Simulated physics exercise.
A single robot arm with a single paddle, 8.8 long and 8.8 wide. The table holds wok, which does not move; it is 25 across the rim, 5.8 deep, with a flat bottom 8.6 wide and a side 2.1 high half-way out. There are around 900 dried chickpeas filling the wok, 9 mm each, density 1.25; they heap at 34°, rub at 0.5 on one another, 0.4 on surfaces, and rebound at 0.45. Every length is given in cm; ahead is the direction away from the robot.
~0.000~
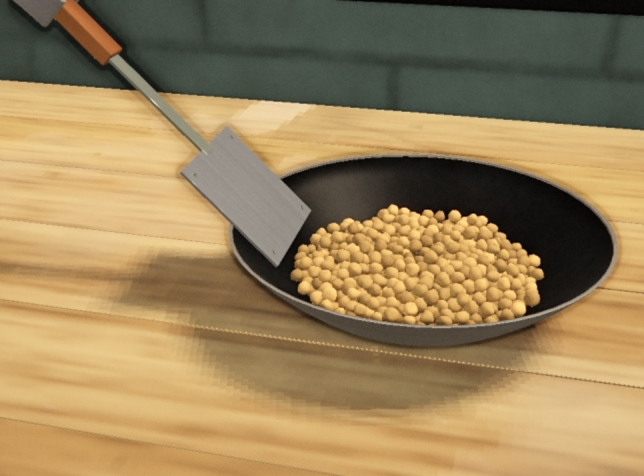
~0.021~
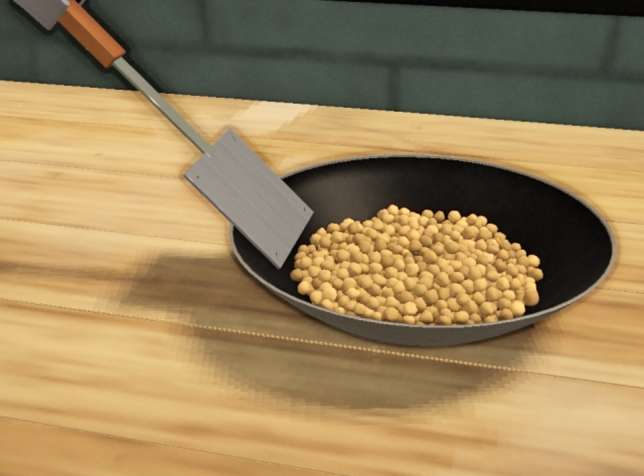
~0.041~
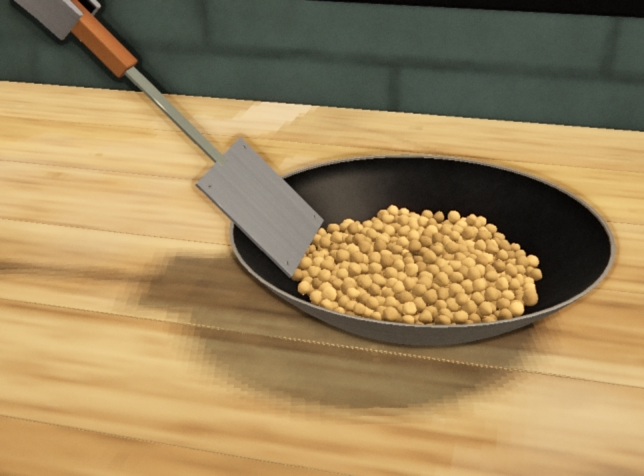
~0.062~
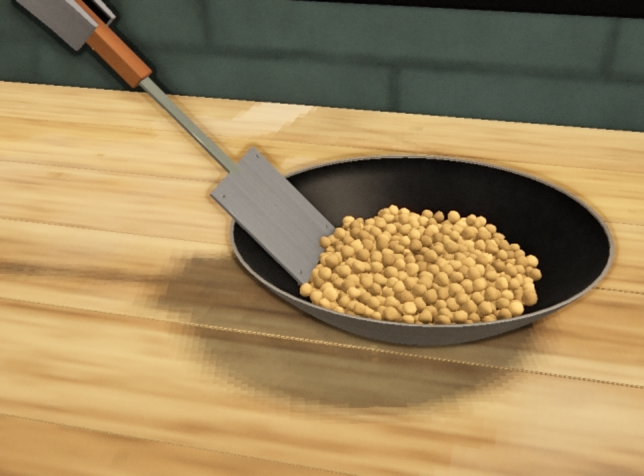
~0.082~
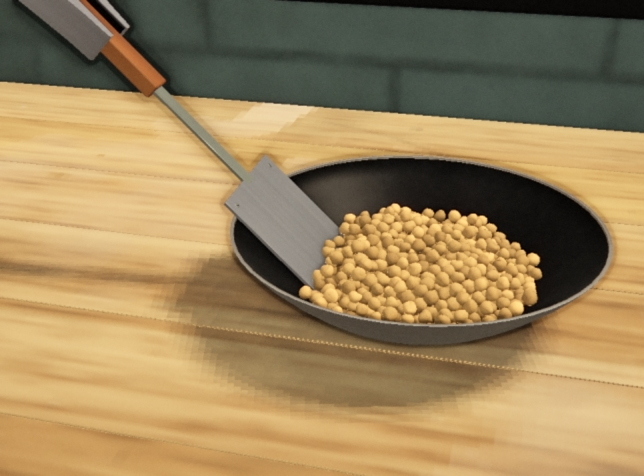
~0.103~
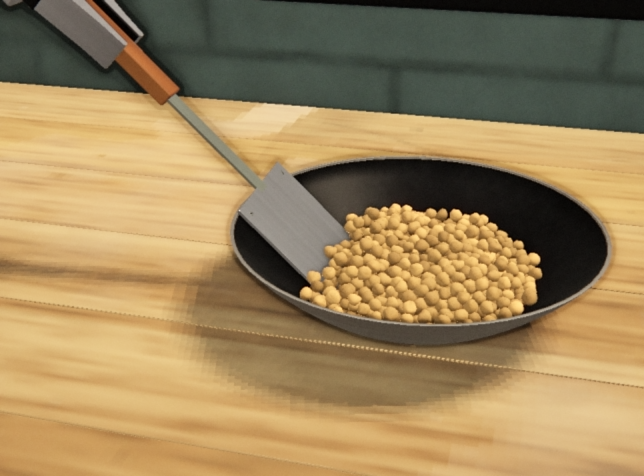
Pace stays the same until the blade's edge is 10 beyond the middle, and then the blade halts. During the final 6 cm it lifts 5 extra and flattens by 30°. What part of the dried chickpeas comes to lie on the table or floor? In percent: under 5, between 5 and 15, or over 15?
Over 15 percent.
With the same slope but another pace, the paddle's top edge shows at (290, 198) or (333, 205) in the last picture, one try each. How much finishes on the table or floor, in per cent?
Try one roughly 40 per cent; try two roughly 50 per cent.
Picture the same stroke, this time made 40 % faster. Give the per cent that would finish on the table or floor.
Roughly 35 in a hundred.
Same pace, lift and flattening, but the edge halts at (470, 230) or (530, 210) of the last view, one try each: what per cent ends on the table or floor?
About 0 and 10 per cent.
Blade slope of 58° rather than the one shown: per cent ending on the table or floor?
In that case, around 35 percent would end up on the table or floor.
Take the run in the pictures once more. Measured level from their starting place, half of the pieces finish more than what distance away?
It comes out at about 6 cm.
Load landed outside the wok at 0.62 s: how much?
That would be near 25 per cent, give or take.
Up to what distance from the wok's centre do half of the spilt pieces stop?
22 cm or so.
After 0.23 s, sloping 44°, highest piece 6 above the table; 900 in the wok.
After 0.35 s, sloping 33°, highest piece 9 above the table; 888 in the wok, 12 on the blade or in flight.
After 0.62 s, sloping 14°, highest piece 7 above the table; 621 in the wok, 216 on the table or floor, 63 on the blade or in flight.
After 1.67 s, sloping 14°, highest piece 6 above the table; 621 in the wok, 279 on the table or floor.
At rest, 621 in the wok, 279 on the table or floor. That is 31 % on the table or floor.
